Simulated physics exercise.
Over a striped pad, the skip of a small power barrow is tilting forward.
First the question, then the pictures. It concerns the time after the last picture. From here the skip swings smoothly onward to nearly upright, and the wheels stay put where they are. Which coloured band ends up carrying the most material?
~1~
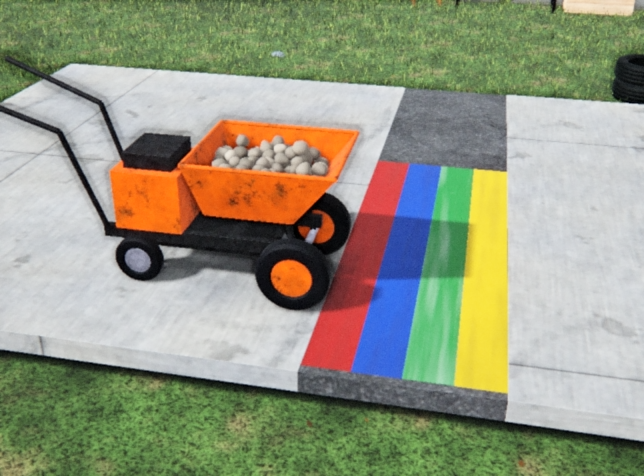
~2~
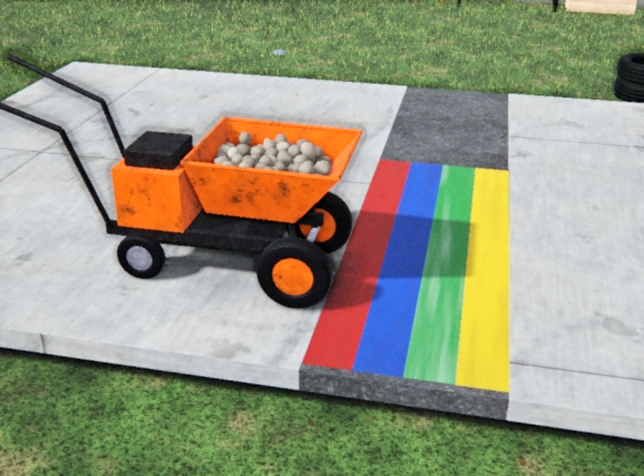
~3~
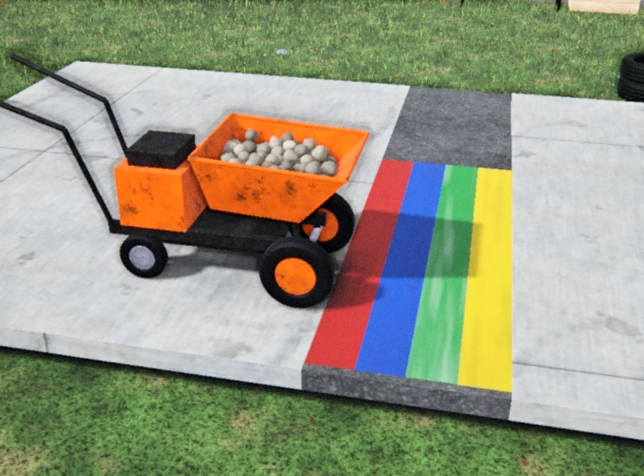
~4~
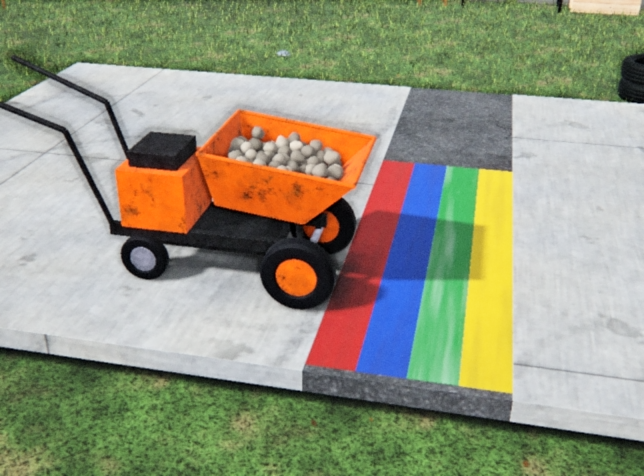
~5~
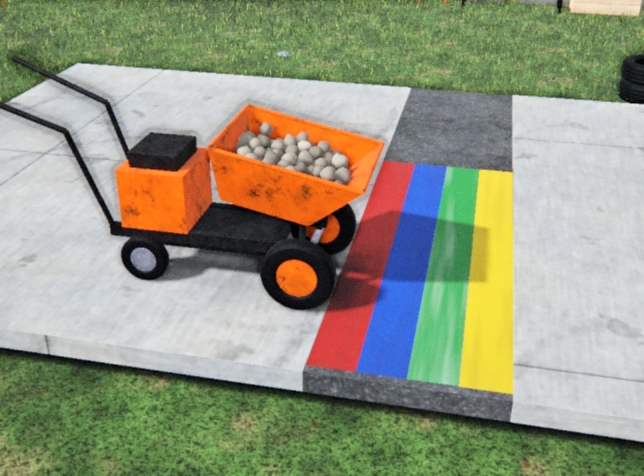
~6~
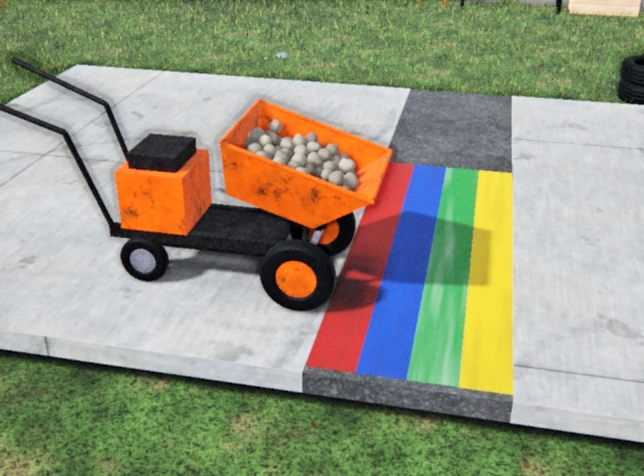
The green band.
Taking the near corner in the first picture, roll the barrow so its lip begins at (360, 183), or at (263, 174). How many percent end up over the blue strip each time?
Roughly 0 per cent at the first spot and 30 per cent at the second.
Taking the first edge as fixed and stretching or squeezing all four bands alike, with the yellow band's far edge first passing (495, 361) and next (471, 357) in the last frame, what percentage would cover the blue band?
Shares: 0 %; then 0 %.
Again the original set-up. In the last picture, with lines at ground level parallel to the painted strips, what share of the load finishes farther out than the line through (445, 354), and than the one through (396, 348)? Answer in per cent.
Some 40 and some 70 per cent, respectively.
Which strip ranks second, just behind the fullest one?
That would be that yellow strip, in second.
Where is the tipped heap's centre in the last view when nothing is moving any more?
Somewhere around (462, 291) in the last picture.
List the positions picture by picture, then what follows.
Lip of the skip at (335, 180), level; top of the load at (262, 165), river pebbles; red strip at (336, 336); blue strip at (384, 342); green strip at (433, 348); yellow strip at (483, 354), in the first picture.
Lip of the skip at (338, 180), level; top of the load at (255, 160), in the second picture.
Lip of the skip at (345, 182), tipped barely; top of the load at (262, 158), in the third picture.
Lip of the skip at (353, 187), tipped a little; top of the load at (268, 157), in the fourth picture.
Lip of the skip at (363, 193), tipped a little; top of the load at (260, 153), in the fifth picture.
Lip of the skip at (372, 202), tipped clearly; top of the load at (270, 151); red strip at (341, 337); blue strip at (389, 343); green strip at (438, 349); yellow strip at (488, 356), in the sixth picture.
Soon after the last picture, skip tipped steeply; all in the skip.
A little later, skip tipped right over; about two thirds in the skip; about a quarter over the green strip; a small part over the yellow strip.
Later still, skip tipped right over; about a third in the skip; a stray few over the blue strip; about a third over the green strip; about a quarter over the yellow strip; a small part off the paint.
At rest, skip tipped right over; about a third in the skip; none over the red strip; a stray few over the blue strip; about a third over the green strip; about a quarter over the yellow strip; a small part off the paint.
